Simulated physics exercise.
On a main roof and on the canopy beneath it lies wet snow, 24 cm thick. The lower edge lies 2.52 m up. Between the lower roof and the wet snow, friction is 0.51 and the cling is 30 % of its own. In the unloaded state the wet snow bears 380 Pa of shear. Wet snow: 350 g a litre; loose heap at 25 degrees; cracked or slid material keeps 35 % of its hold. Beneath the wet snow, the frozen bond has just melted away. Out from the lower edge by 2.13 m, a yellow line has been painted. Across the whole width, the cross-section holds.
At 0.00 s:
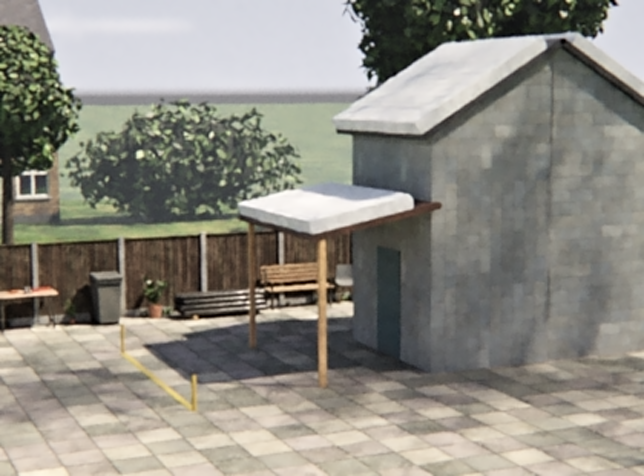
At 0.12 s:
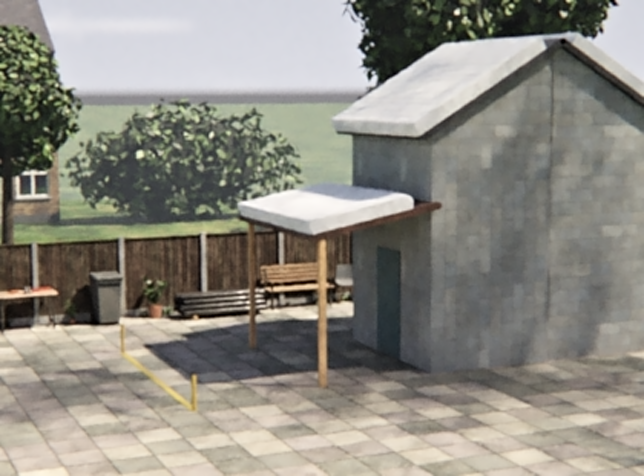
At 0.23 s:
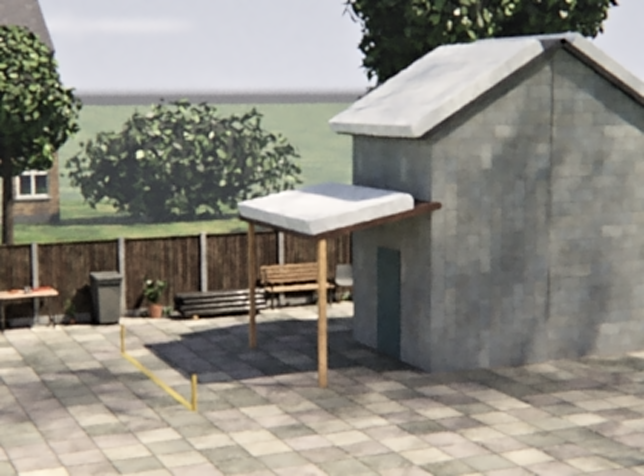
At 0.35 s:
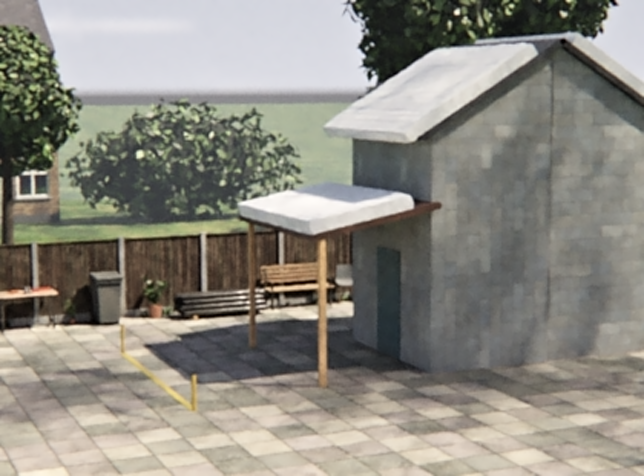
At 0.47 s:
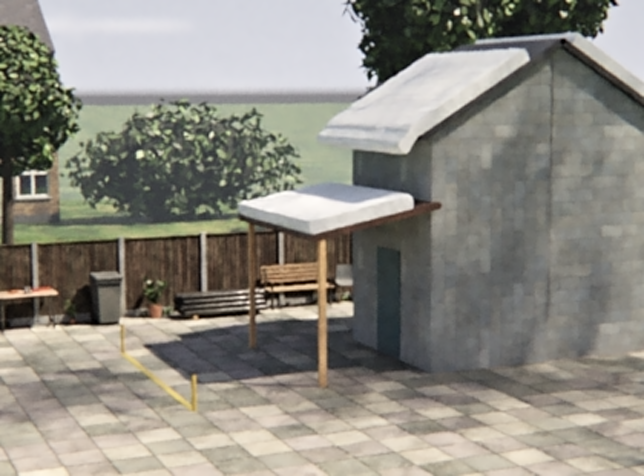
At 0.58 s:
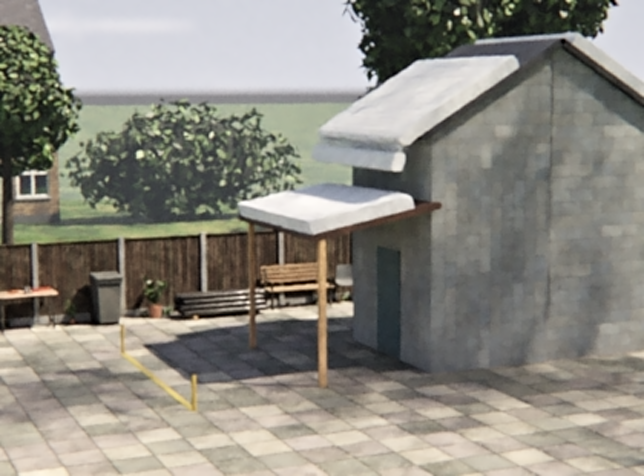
Wet snow sliding slowly down a grey block building's main roof, its leading edge jutting past the eave and cracking above a snow-covered canopy.
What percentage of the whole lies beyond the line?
About 26 %.
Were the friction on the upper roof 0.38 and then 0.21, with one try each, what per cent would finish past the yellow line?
It would be 4 % the first time and 18 % the second.
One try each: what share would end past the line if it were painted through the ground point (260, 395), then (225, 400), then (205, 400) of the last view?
Respectively 50, 40 and 35 percent would end past it.
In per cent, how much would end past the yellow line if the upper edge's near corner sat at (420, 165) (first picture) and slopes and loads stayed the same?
Roughly 5 per cent.
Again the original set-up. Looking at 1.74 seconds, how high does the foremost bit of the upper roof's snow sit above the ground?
Somewhere around 1.6 metres, I'd say.
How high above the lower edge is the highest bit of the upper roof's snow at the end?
0.7 m or so.
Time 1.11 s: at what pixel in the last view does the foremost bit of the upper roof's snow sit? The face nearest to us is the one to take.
Look roughly at (328, 209).
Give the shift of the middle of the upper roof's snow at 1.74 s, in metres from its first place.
4.2 m.
After 1.11 s, none is below the lower edge and 0 % is past the line.
After 1.74 s, 19 % is below the lower edge and 0 % is past the line.
After 2.37 s, 56 % is below the lower edge and 24 % is past the line.
After 3.00 s, 56 % is below the lower edge and 26 % is past the line.
After 3.30 s, at the end, 56 % is below the lower edge and 26 % is past the line.
